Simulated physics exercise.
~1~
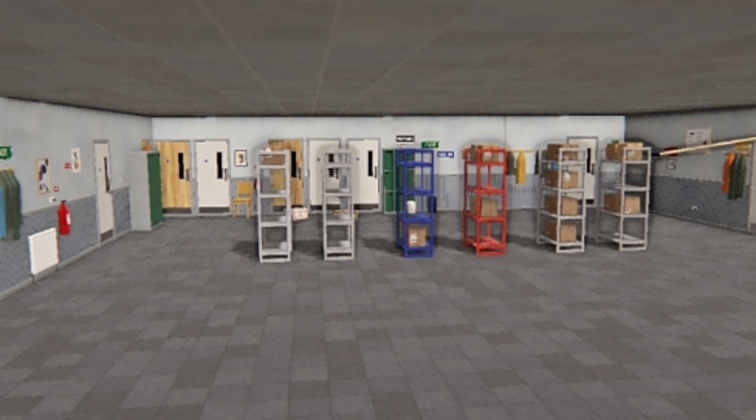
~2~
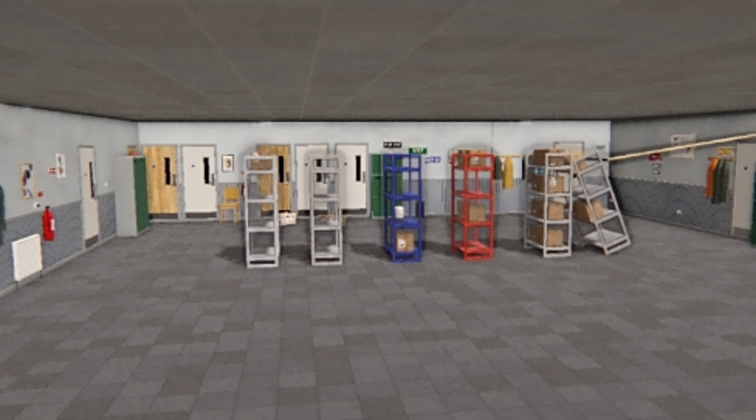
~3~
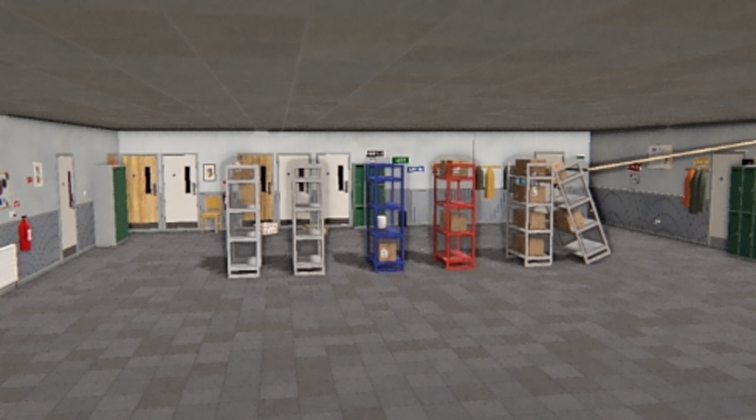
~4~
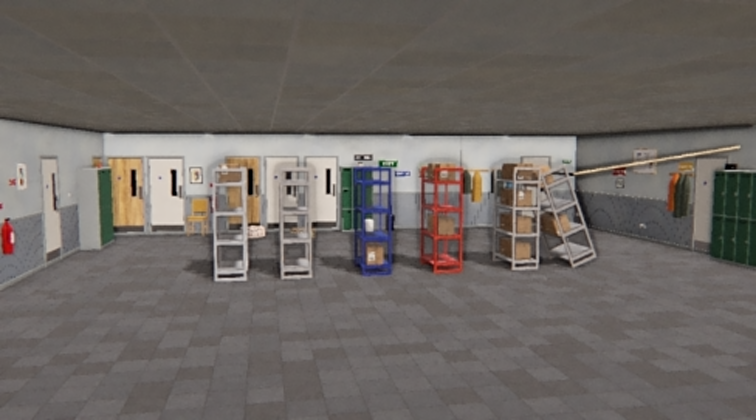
The footage shows six shelving racks holding cartons in a row across a tiled room, one blue and one red, as a pole reaches in from the right and the rightmost rack tips left against its neighbour, staying propped there while the other five remain upright.
